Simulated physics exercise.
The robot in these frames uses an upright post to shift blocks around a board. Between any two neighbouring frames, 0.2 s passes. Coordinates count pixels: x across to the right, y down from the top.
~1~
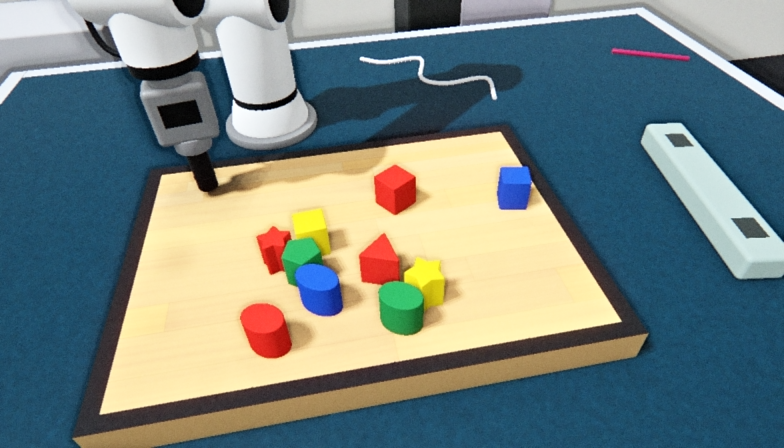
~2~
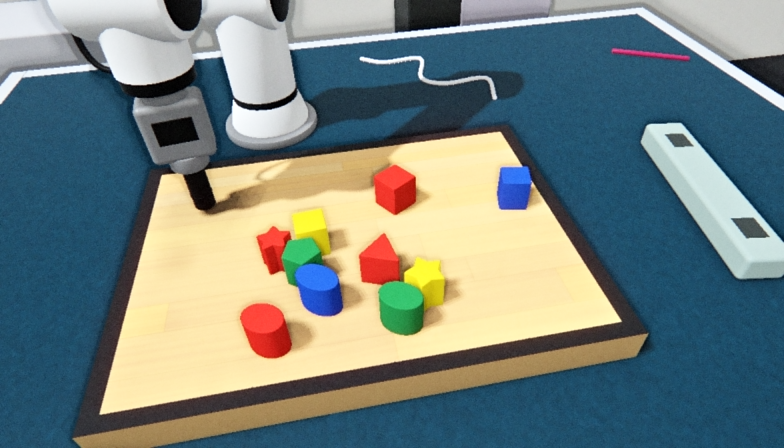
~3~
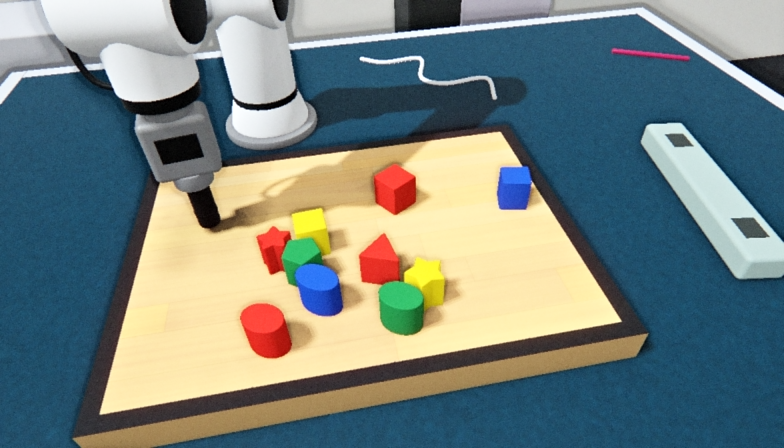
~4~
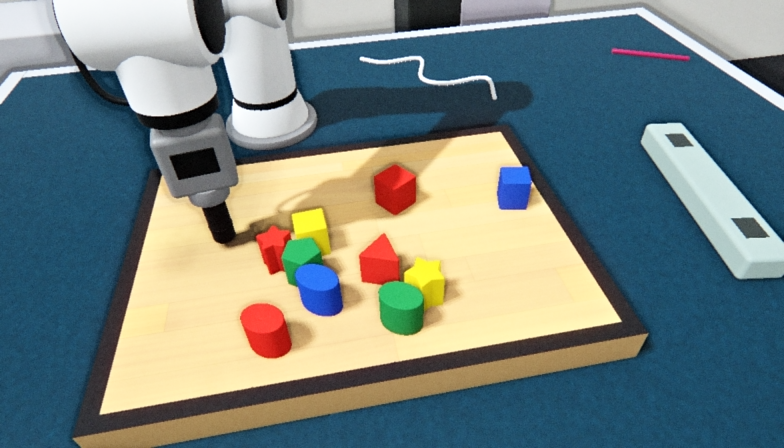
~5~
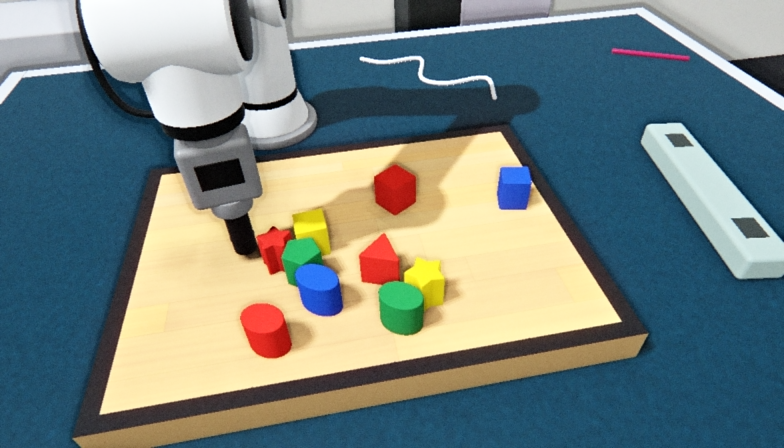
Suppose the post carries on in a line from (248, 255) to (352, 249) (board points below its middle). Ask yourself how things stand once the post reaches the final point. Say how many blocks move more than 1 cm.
It moves three or more blocks.
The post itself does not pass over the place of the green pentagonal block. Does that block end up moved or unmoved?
The push reaches it.
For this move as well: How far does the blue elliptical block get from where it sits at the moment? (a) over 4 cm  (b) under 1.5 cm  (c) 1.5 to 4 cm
Option c.
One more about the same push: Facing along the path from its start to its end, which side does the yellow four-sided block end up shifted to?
It will end up to the left.
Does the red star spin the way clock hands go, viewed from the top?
Going by the path, yes.
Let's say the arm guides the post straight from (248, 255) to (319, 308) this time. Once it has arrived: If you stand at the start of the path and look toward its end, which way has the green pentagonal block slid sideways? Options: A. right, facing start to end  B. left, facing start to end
B
On the path given first. One third of the way, post at (282, 247); red star at (285, 242), turned 20° clockwise; green pentagonal block at (309, 254); blue elliptical block at (322, 281).
Two thirds of the way, post at (317, 246); red star at (309, 242), turned 50° clockwise; green pentagonal block at (320, 263), turned 45° clockwise; yellow four-sided block at (338, 214), turned 30° anticlockwise; blue elliptical block at (324, 289).
At the end, post at (352, 243); red star at (315, 240), turned 70° clockwise; green pentagonal block at (321, 263), turned 50° clockwise; yellow four-sided block at (362, 206), turned 55° anticlockwise; blue elliptical block at (324, 289), turned 15° anticlockwise.
